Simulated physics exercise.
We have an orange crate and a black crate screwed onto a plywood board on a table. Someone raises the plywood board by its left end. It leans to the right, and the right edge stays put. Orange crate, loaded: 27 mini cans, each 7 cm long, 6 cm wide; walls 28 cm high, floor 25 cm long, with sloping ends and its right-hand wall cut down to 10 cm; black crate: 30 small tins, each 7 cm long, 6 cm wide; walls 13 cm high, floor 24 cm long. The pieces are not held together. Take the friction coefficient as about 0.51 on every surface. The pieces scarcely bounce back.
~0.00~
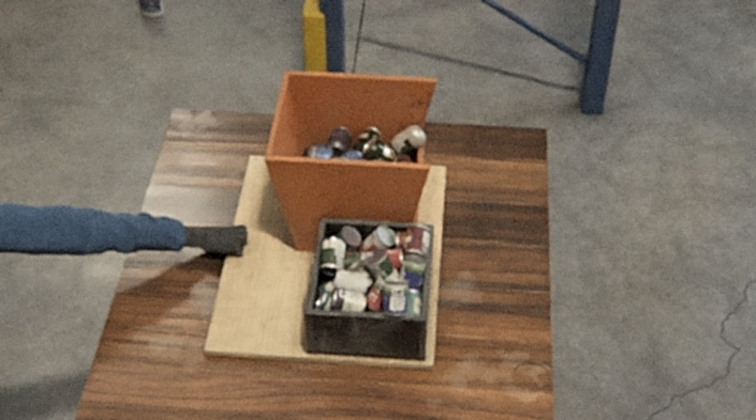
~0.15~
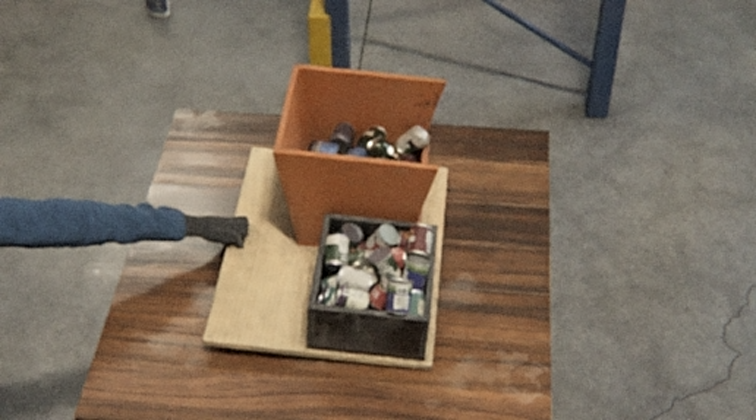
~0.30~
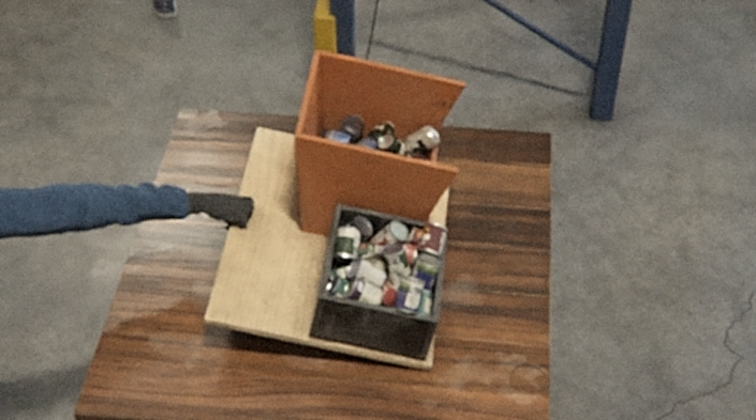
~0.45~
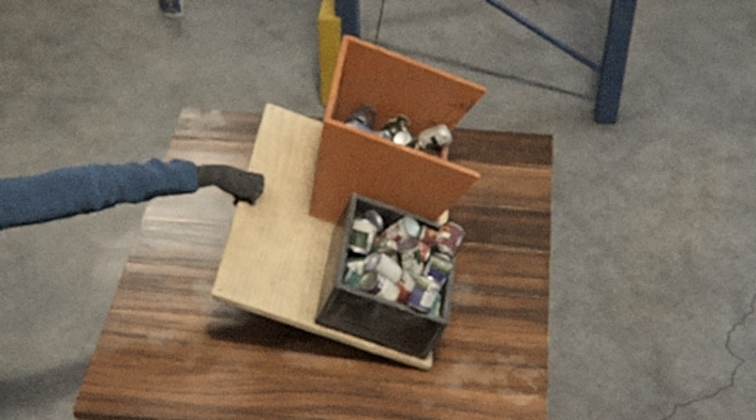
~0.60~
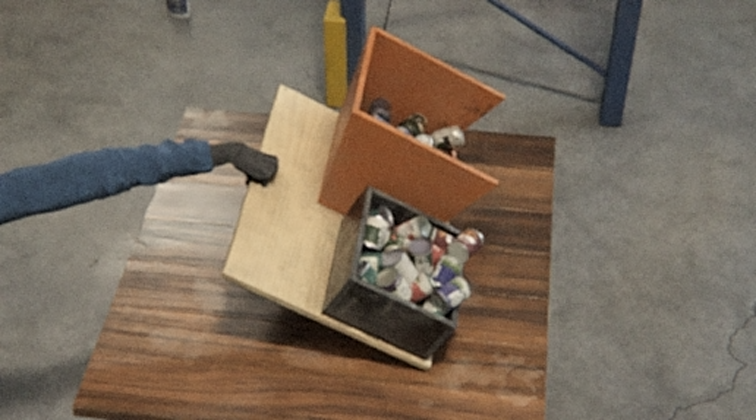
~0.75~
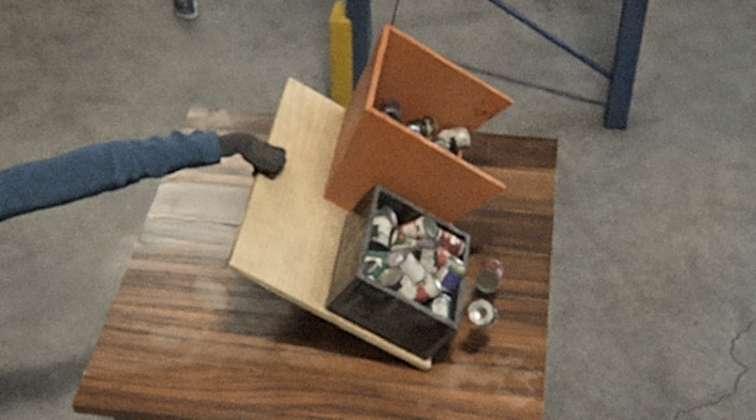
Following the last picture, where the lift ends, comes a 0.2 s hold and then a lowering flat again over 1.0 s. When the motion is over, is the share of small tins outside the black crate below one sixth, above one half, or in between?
The share is below one sixth.
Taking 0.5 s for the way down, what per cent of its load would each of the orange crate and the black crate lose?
In that case orange crate 0 %, black crate 10 %.
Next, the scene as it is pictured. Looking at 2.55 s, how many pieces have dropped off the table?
Estimated tally of pieces: Close to 1.
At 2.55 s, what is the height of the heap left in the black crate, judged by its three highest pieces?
I'd say some 16 cm high.
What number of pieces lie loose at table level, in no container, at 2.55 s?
About 3.
After 1.04 s, tilt 31°; 0 of 27 out of the orange crate and 2 of 30 out of the black crate.
After 1.40 s, tilt 18°; 1 of 27 out of the orange crate and 2 of 30 out of the black crate.
After 1.90 s, tilt 0°; 2 of 27 out of the orange crate and 2 of 30 out of the black crate.
Final count (at 2.55 s), 2 of 27 out of the orange crate and 2 of 30 out of the black crate. Asked share, 2 of 30, 7 per cent.
